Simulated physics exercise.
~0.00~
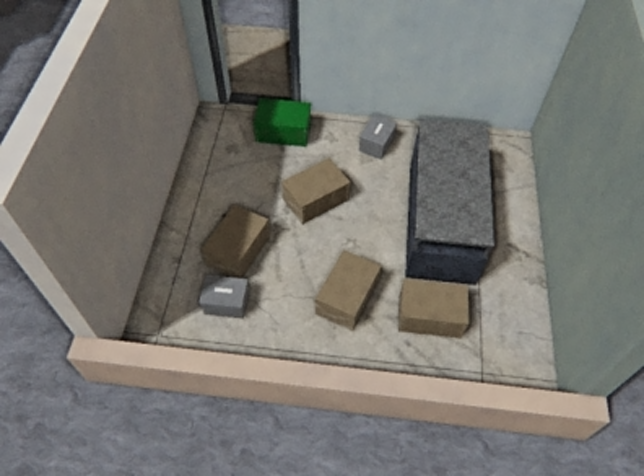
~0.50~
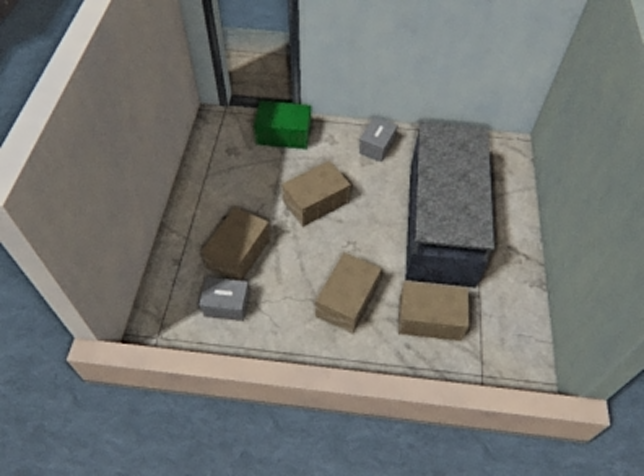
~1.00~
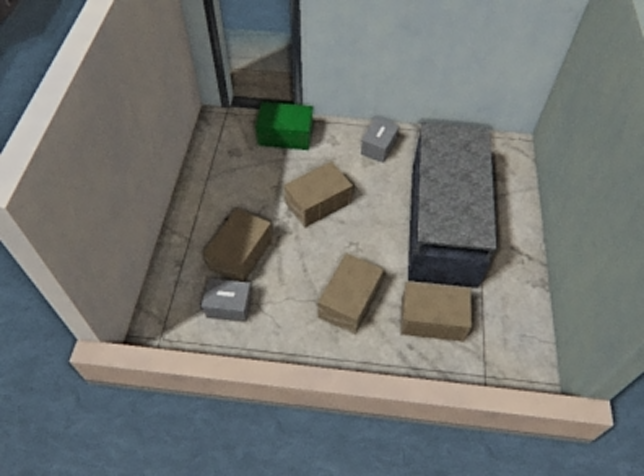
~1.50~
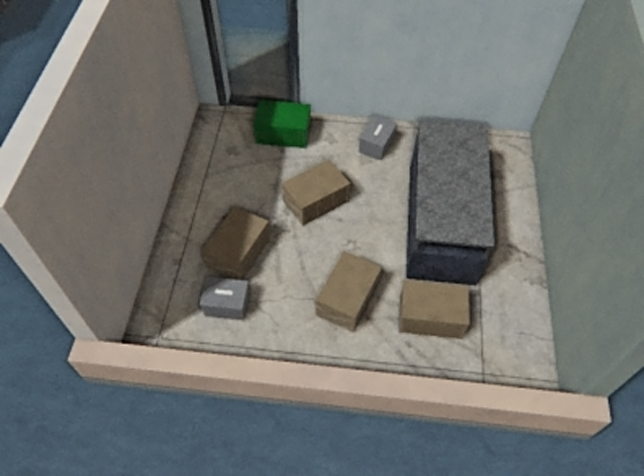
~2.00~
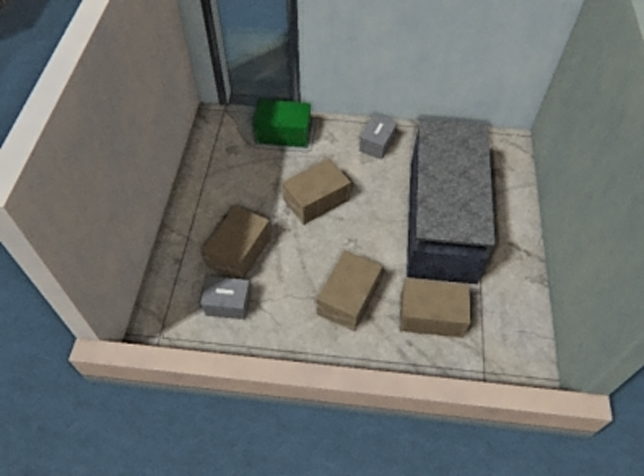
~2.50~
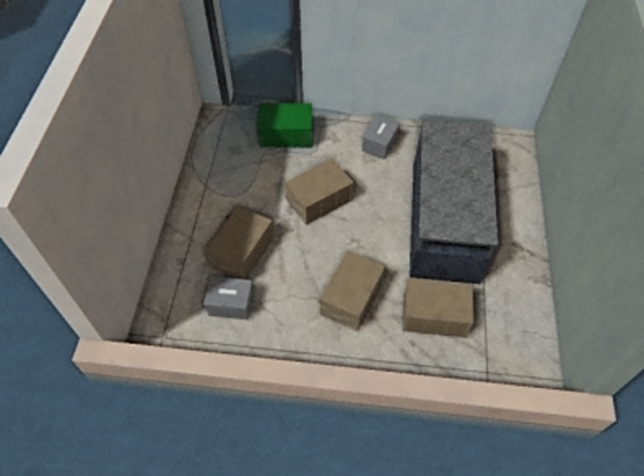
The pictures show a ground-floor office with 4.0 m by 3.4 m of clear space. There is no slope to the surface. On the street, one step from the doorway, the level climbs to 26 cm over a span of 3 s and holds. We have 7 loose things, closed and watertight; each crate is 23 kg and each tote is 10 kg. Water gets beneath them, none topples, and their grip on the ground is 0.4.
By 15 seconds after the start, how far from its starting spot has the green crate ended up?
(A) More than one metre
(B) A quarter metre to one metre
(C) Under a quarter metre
The answer is A.
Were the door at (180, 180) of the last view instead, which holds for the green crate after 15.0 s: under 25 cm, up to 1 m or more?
In that case the green crate is nudged along.
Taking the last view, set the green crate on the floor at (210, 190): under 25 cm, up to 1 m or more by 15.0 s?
Well, it gets shoved far.
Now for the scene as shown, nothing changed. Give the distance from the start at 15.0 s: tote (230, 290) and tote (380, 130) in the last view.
First 250 cm, then 200 cm.
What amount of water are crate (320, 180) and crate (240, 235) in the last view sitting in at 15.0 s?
Depth approx. 15 cm / 16 cm.
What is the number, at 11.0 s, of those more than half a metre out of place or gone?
My count gives 3.
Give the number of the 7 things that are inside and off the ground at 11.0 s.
Count: 3.
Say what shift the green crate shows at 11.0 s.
Displacement near 80 cm.
After 3.5 s the green crate is near (298, 153), 0.6 m from its start, aground; 0 afloat.
After 6.8 s the green crate is near (304, 161), 0.7 m from its start, aground; 0 afloat.
After 11.0 s the green crate is near (307, 164), 0.8 m from its start, aground; 3 afloat.
After 15.0 s the green crate is near (229, 261), 2.1 m from its start, afloat; 7 afloat.
